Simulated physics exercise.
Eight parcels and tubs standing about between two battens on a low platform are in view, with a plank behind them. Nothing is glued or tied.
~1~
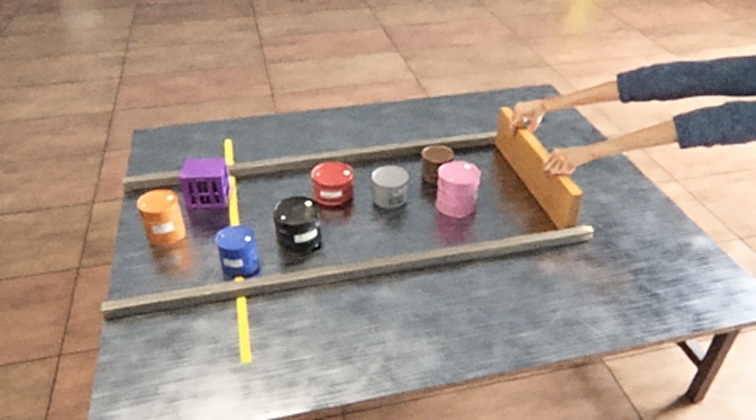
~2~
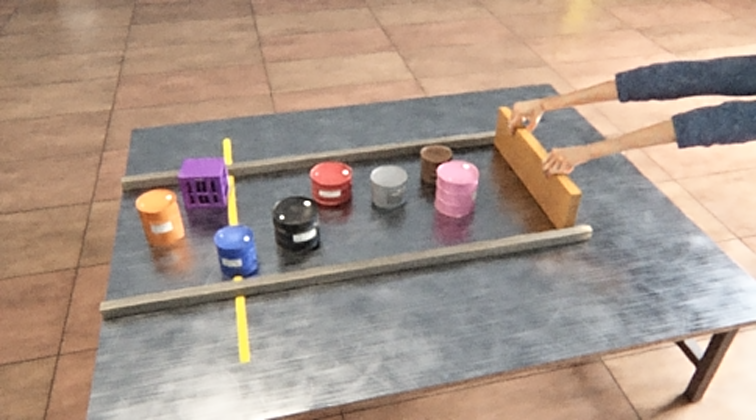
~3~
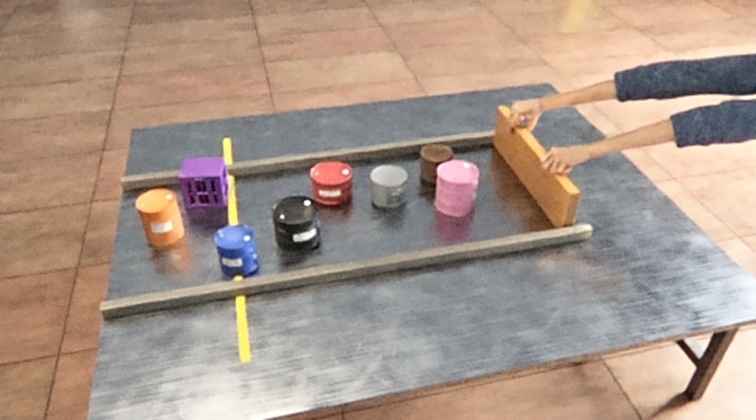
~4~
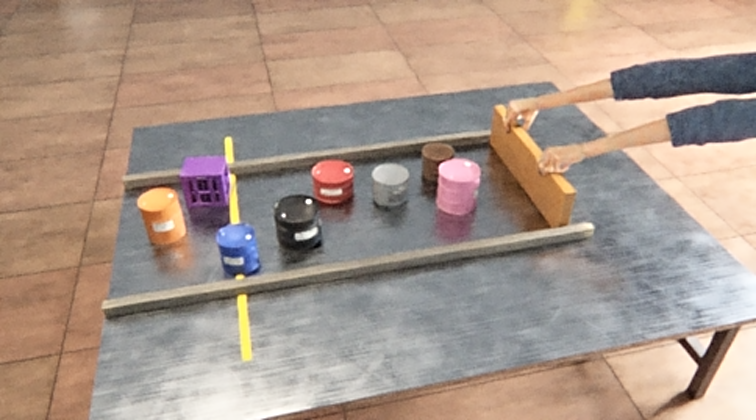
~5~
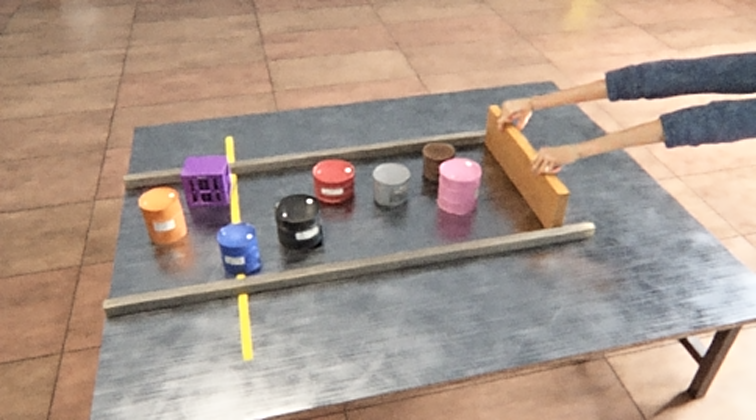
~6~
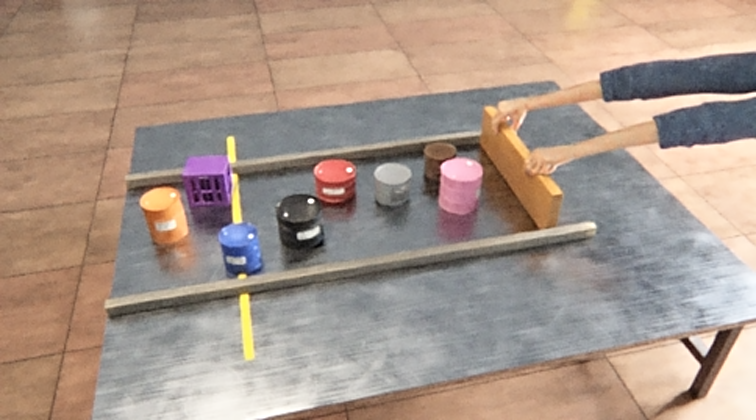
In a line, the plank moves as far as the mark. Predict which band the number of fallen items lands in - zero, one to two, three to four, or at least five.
The number that fall lands in the band zero.
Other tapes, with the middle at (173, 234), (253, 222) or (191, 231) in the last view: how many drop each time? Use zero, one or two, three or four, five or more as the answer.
Taking the places in the order asked: Either three or four, then no fall at all, then either one or two.
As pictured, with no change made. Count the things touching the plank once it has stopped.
So the total is 2.
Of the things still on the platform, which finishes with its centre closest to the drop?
Foremost: The purple crate.
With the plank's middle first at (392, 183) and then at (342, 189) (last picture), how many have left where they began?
By then 4, and later 5.
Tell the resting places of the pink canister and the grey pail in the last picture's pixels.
I'd say approximately (214, 219) and then (197, 205).
Soon after, none off yet; orange canister at rest near (165, 216); purple crate at rest near (209, 181); blue canister at rest near (241, 249).
In the end, the number that fall off is zero.
